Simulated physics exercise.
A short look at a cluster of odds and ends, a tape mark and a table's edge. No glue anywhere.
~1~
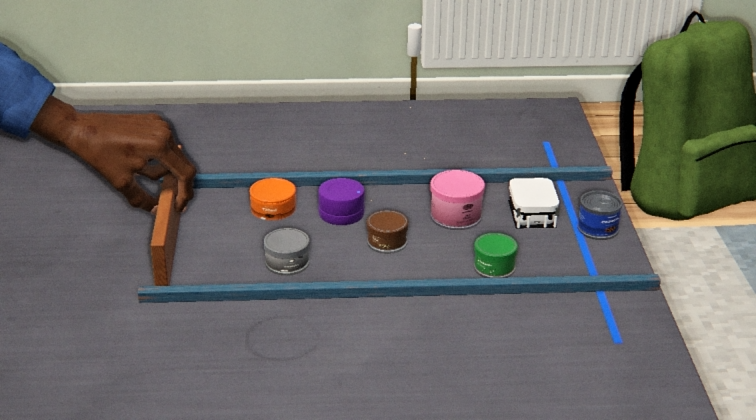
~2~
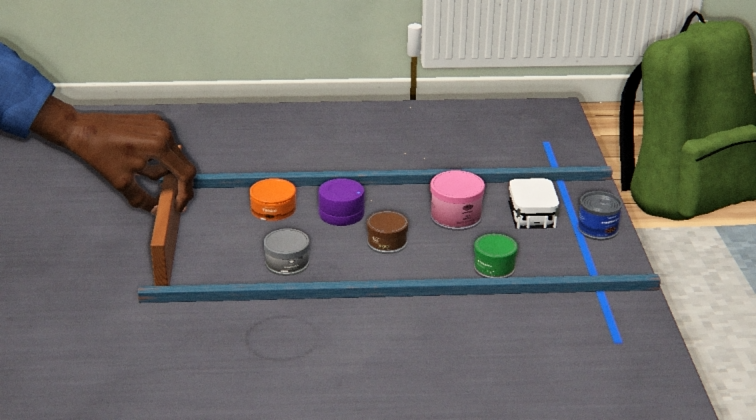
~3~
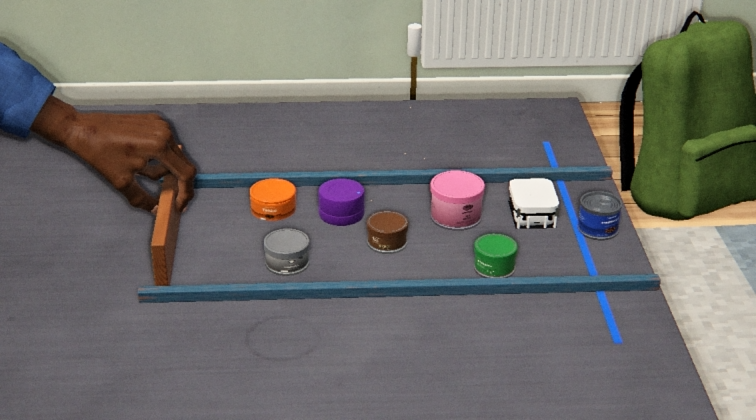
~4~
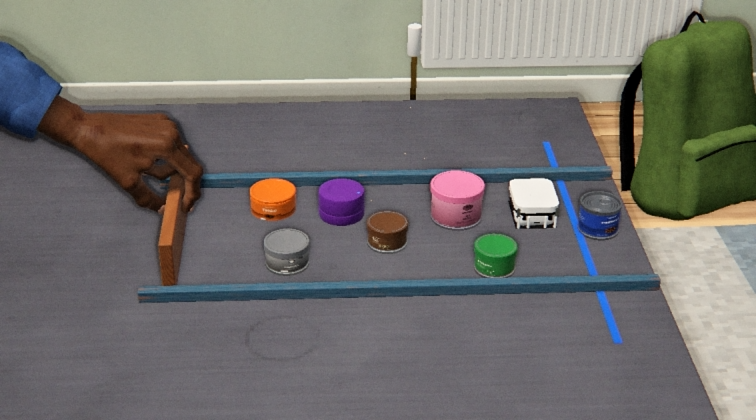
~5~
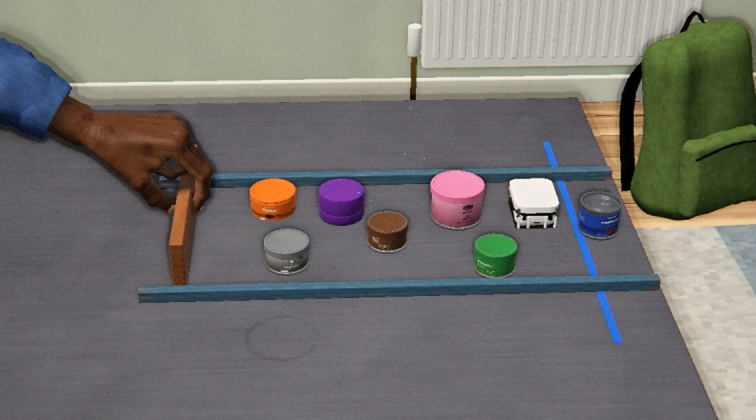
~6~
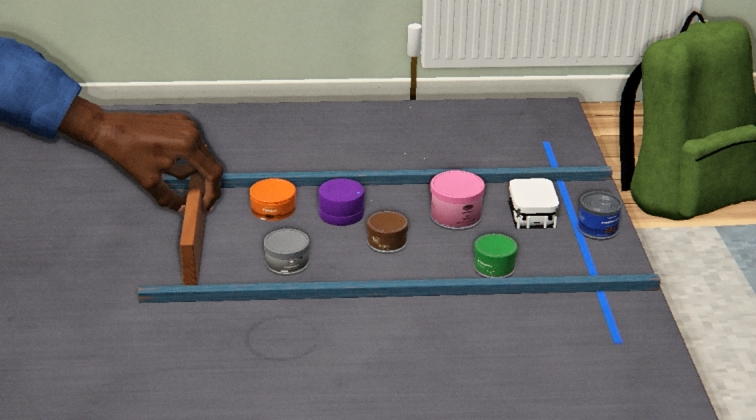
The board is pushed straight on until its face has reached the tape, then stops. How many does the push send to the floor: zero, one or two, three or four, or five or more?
The number that fall off is three or four.
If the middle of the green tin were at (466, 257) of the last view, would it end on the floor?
Then it remains up.
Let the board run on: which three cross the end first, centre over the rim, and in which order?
Earliest first: The blue pot, the pink pot, the white case.
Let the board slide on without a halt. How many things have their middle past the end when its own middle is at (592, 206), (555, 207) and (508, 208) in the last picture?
In that order 5, 2 and 1.
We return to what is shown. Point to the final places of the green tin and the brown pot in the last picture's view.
About (647, 261), and the other about (599, 223).
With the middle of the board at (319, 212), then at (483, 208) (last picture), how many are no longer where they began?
By then 3, and 8.
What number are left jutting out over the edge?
The number is 2.
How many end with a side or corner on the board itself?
That makes 3.
Soon after, none off yet; blue pot at rest near (600, 216); white case at rest near (533, 204); green tin at rest near (495, 257).
By the end, the number that fall off is three or four; fallen, pink pot, white case and blue pot.
